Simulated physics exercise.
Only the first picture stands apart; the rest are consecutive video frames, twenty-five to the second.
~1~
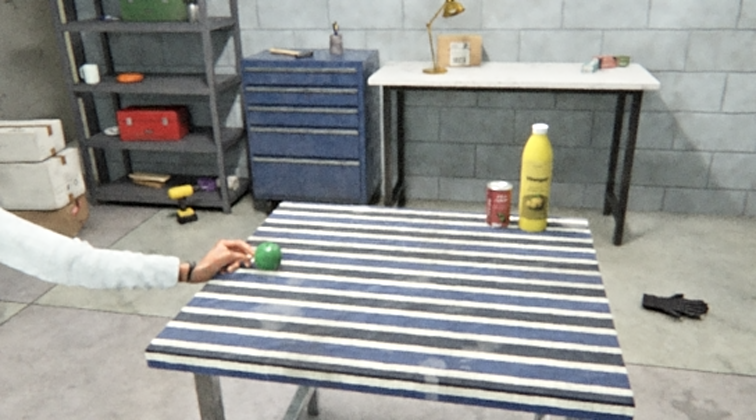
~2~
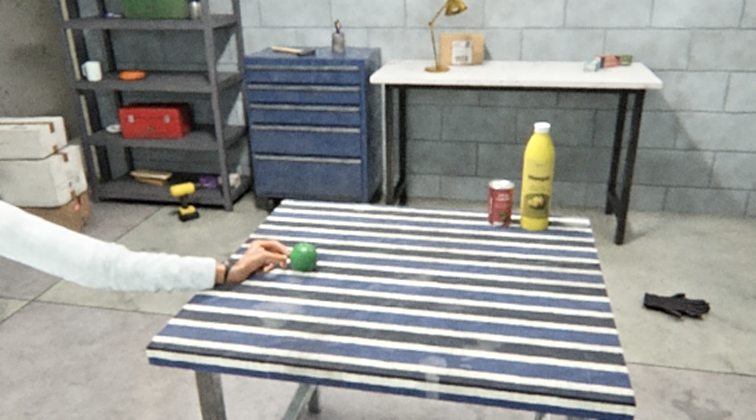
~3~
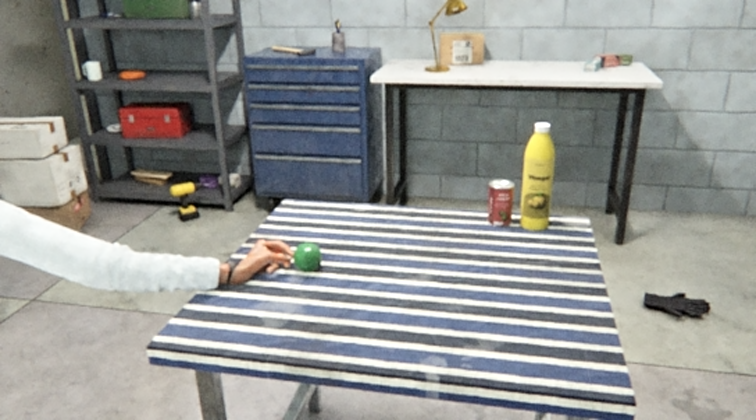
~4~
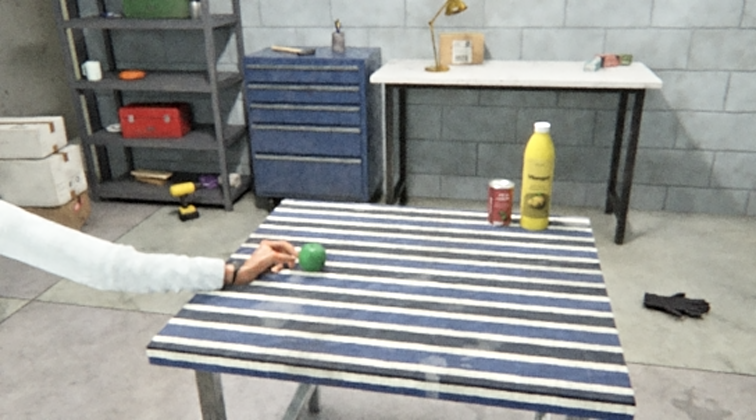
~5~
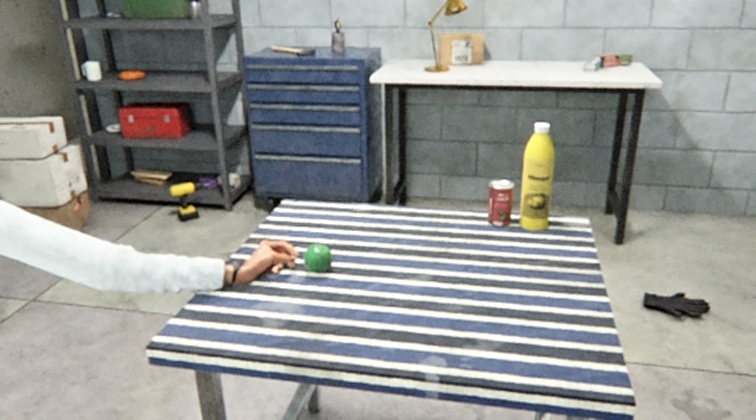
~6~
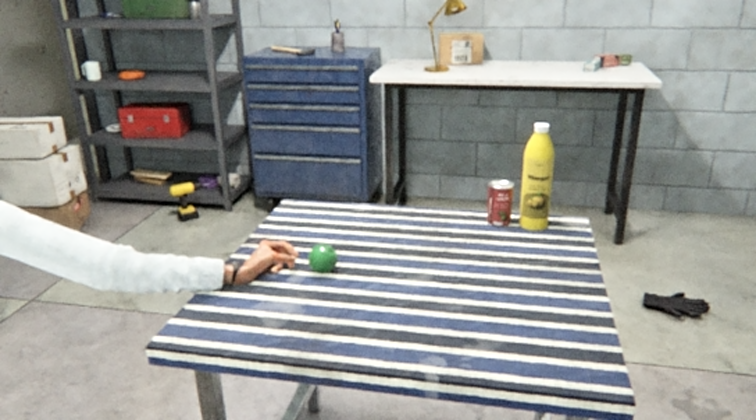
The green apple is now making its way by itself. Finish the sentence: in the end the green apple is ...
Still on the table.
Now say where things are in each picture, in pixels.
Under the hand; green apple (268, 257), in the first frame.
Under the hand; green apple (304, 258), in the second frame.
Under the hand; green apple (308, 258), in the third frame.
Green apple (313, 258), in the fourth frame.
Green apple (318, 259), in the fifth frame.
Green apple (323, 259) moved a little, in the sixth frame.
Then, 0.10 s later than the last frame, green apple moved about its own width near (334, 260).
Then, 0.20 s later than the last frame, green apple moved about its own width near (343, 261).
Then, 0.40 s later than the last frame, green apple moved about its own width near (355, 261).
When it is over, moved from the start, green apple. End places, in pixels of the last picture, green apple near (357, 262).
